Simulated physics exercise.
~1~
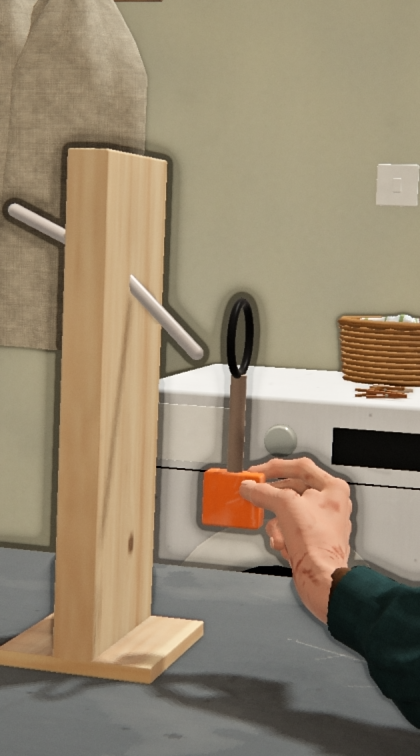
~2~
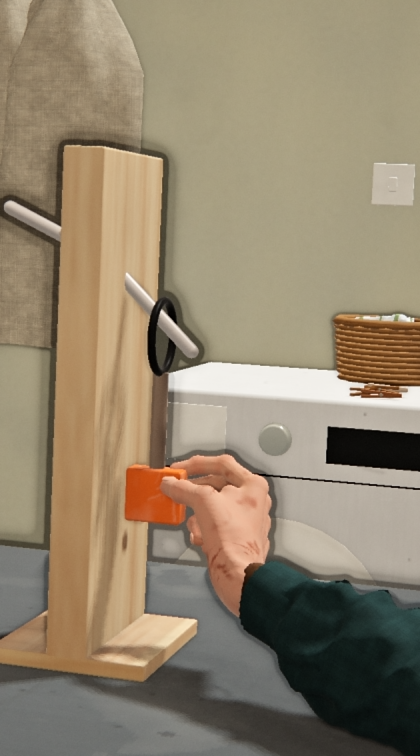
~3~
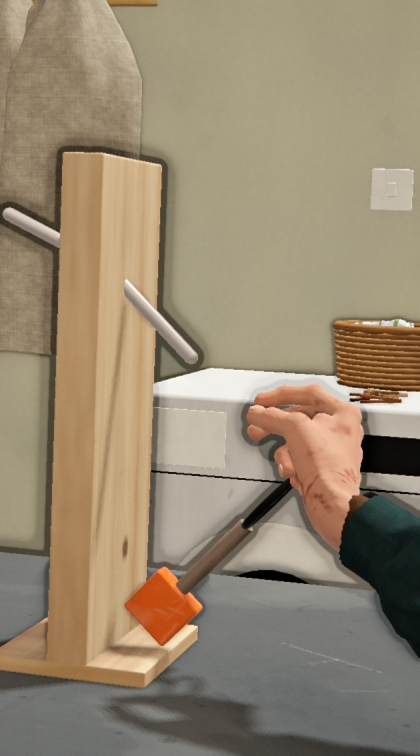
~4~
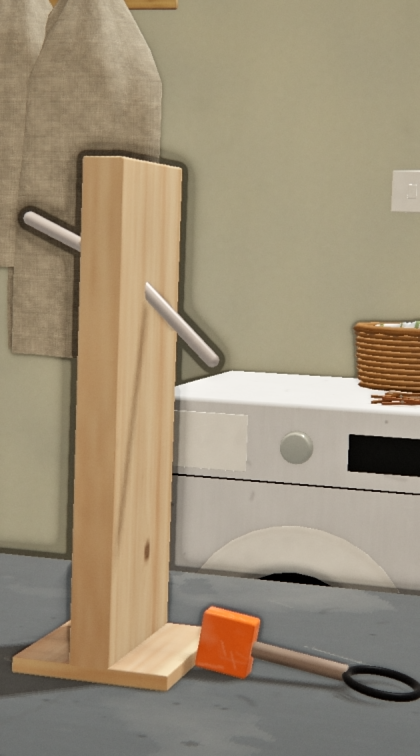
An orange brush with a black loop was held upright and moved left by a hand toward a slanted peg on a wooden stand, but once the hand let go it dropped, tipped over to the right and ended lying beside the base.
